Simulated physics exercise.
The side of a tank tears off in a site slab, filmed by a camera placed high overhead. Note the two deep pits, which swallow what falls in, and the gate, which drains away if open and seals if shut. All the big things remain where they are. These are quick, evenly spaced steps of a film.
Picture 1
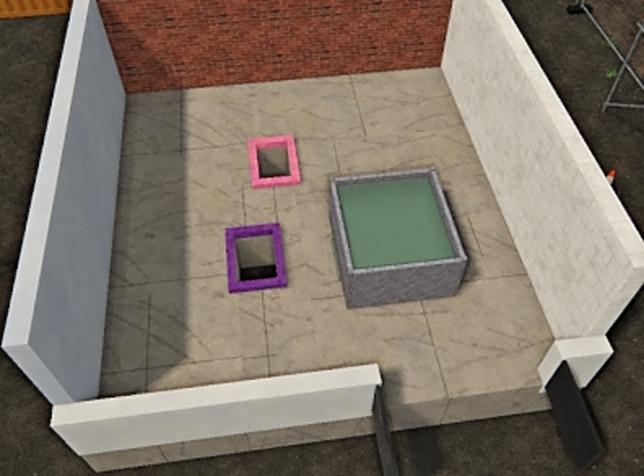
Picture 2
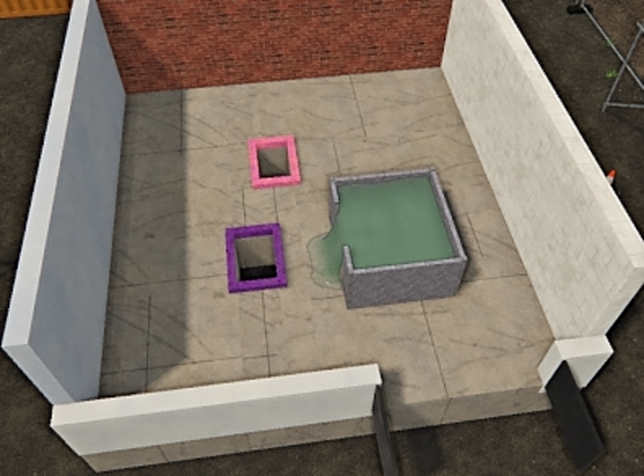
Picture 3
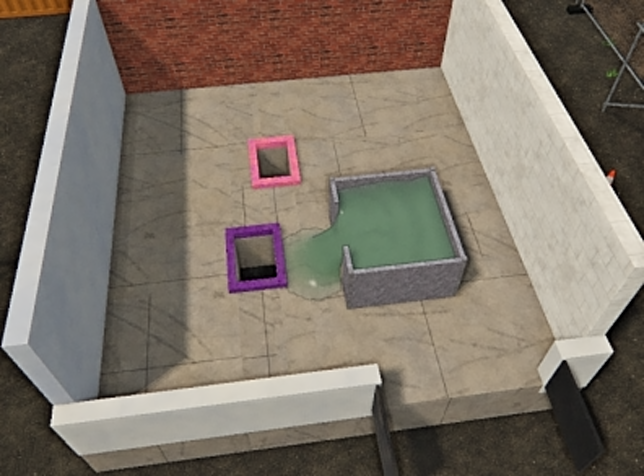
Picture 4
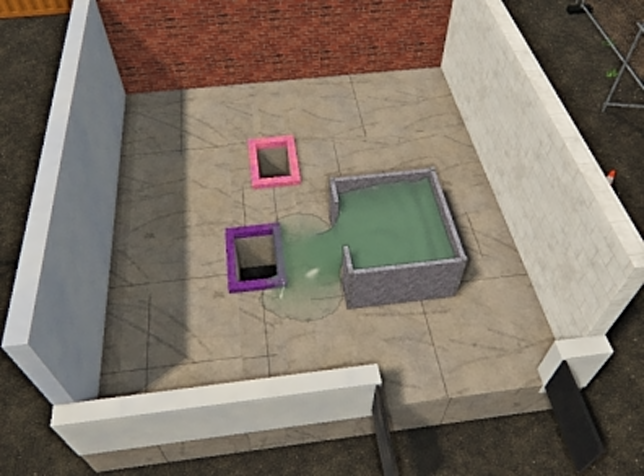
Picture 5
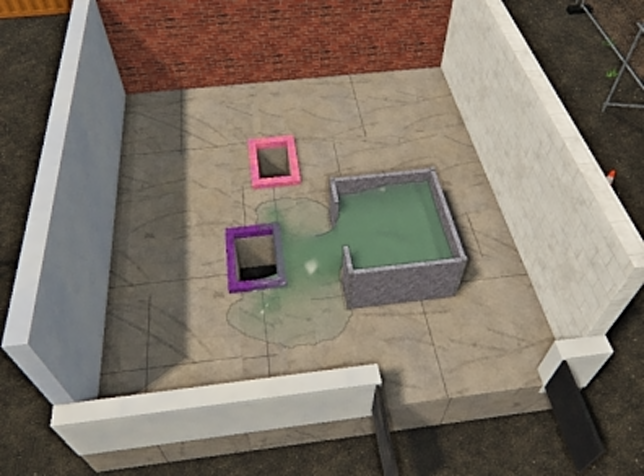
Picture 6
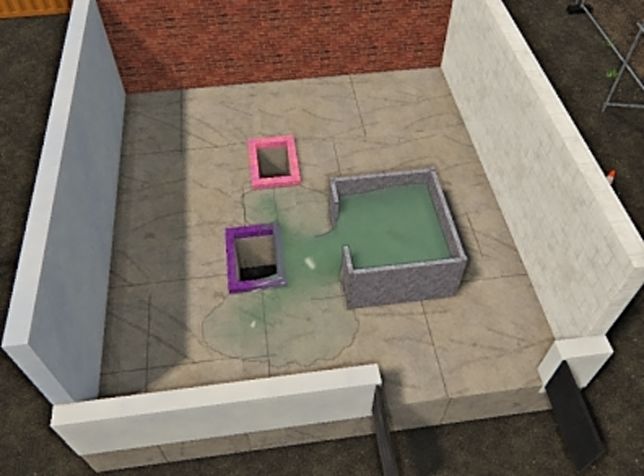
The clip shows a grey tank of still green water in a walled slab; its left side breaks open, and water pours out leftward, reaches the purple-rimmed pit, and spreads around it toward the front and back.
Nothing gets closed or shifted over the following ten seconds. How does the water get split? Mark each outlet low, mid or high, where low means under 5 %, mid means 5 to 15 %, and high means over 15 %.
Marks - gate: Low, pink pit: Low, purple pit: High.
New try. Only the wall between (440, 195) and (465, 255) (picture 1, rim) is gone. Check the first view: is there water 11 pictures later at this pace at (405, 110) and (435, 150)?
In turn: Flooded, awash.
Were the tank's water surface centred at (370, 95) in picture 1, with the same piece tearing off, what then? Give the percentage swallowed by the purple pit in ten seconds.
Purple: About 0 %.
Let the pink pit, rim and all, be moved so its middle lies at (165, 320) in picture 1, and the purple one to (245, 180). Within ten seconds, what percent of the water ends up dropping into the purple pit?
Result - purple pit: 0 %.
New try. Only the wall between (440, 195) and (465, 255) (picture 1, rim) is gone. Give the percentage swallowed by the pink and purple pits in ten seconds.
Per cent: Pink 0, purple 0.
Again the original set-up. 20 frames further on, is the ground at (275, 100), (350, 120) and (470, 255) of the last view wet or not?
One after the other: Dry, free of water, free of water.
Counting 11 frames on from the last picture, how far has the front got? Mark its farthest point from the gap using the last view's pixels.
Approximate pixel: (135, 117).
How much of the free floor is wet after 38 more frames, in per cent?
Roughly 60 per cent.
A moment on, water covers 25 % of the floor; the gate 0 %, the pink pit 1 %, the purple pit 15 %.
Next, water covers 30 % of the floor; the gate 0 %, the pink pit 1 %, the purple pit 23 %.
Then, water covers 35 % of the floor; the gate 0 %, the pink pit 1 %, the purple pit 30 %.
Later, water covers 60 % of the floor; the gate 0 %, the pink pit 1 %, the purple pit 33 %.
In the end, water covers 85 % of the floor; the gate 1 %, the pink pit 1 %, the purple pit 34 %.
